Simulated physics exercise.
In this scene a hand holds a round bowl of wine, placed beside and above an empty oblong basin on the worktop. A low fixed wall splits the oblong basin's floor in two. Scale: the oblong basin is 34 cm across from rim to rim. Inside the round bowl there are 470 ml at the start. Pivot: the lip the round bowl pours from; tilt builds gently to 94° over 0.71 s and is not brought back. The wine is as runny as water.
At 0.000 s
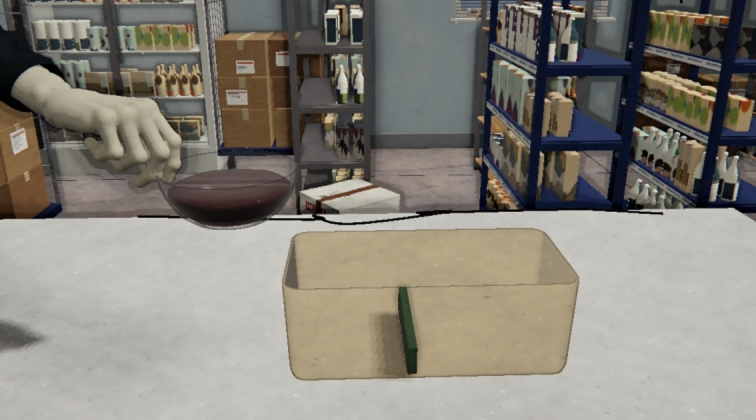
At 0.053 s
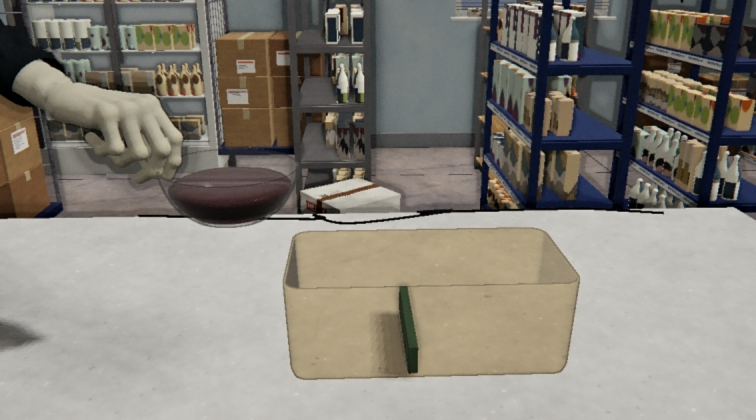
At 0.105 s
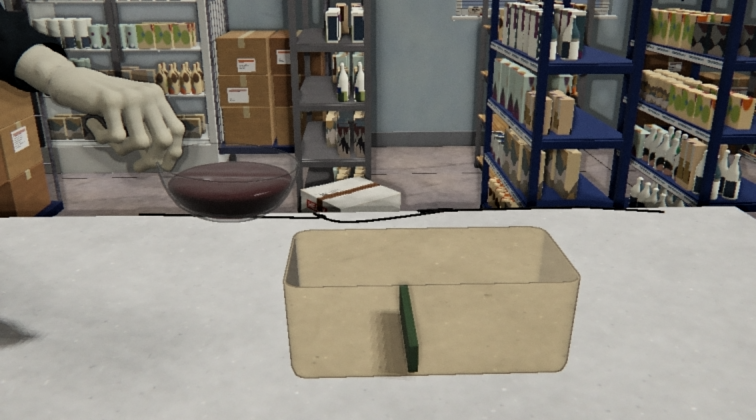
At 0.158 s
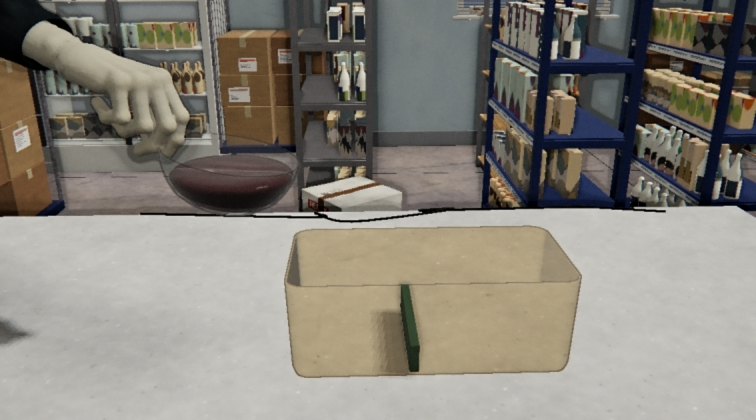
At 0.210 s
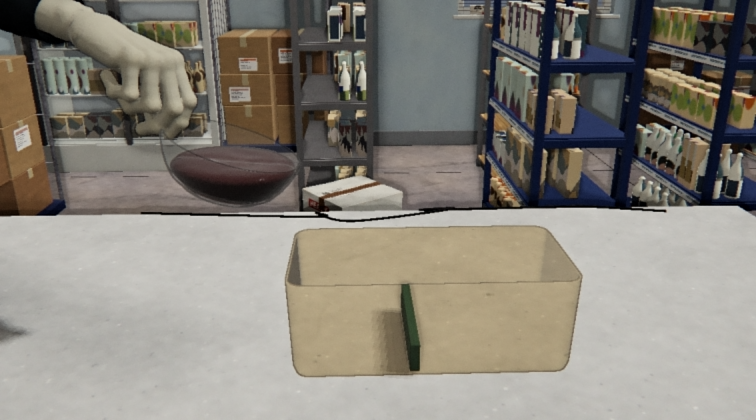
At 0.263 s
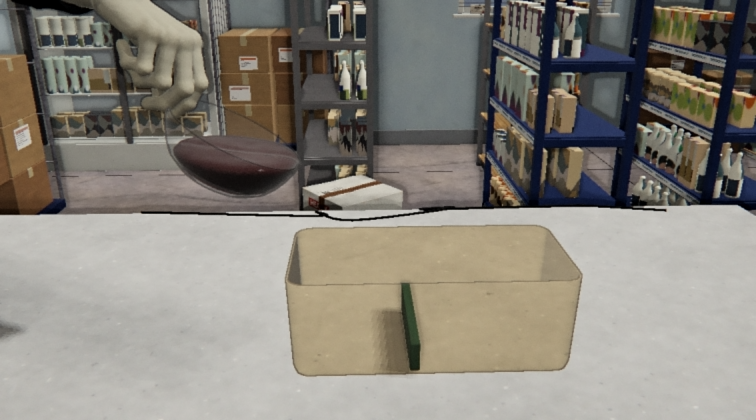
In a storeroom lined with stocked shelves, a hand held a round glass bowl of dark red wine above and left of an empty oblong basin, then gradually tilted it toward the right.
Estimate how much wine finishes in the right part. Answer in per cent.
I would say 18 per cent.
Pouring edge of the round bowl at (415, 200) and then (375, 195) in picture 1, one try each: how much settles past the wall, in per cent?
I'd say 90 percent on the first go, 90 percent on the next.
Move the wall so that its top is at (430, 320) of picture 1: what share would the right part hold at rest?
Then it comes to around 15 per cent.
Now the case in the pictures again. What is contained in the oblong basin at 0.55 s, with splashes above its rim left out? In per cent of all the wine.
16 %, roughly.
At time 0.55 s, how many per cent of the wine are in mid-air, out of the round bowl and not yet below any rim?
About 64 per cent.
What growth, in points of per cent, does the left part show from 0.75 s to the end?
Close to 5% of the whole.
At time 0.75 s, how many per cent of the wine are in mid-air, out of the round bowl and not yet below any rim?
8 in a hundred, give or take.
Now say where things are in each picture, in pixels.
In the first picture, tilt 0°; pouring edge (297, 169); surface from (169, 185) to (293, 183); the oblong basin's rim runs from (288, 260) to (560, 255); the wall's top is at (407, 316).
In the second picture, tilt 1°; pouring edge (298, 169); surface from (170, 182) to (293, 181).
In the third picture, tilt 5°; pouring edge (298, 167); surface from (171, 177) to (293, 177).
In the fourth picture, tilt 11°; pouring edge (299, 167); surface from (171, 168) to (294, 171).
In the fifth picture, tilt 19°; pouring edge (299, 167); surface from (172, 157) to (296, 163).
In the sixth picture, tilt 28°; pouring edge (299, 166); surface from (176, 143) to (299, 159); 1 per cent is over the edge.
Then, 0.55 s in, the tilt is 82° and 22 per cent is still to pour, 15 is left of the wall and 0 right of it.
Then, 0.75 s in, the tilt is 94° and 0 per cent is still to pour, 75 is left of the wall and 17 right of it.
Then, 0.97 s in, the tilt is 94° and 0 per cent is still to pour, 80 is left of the wall and 17 right of it.
Then, 1.21 s in, the tilt is 94° and 0 per cent is still to pour, 80 is left of the wall and 17 right of it.
Finally, 80 per cent lies left of the wall, 18 right of it and 2 outside.
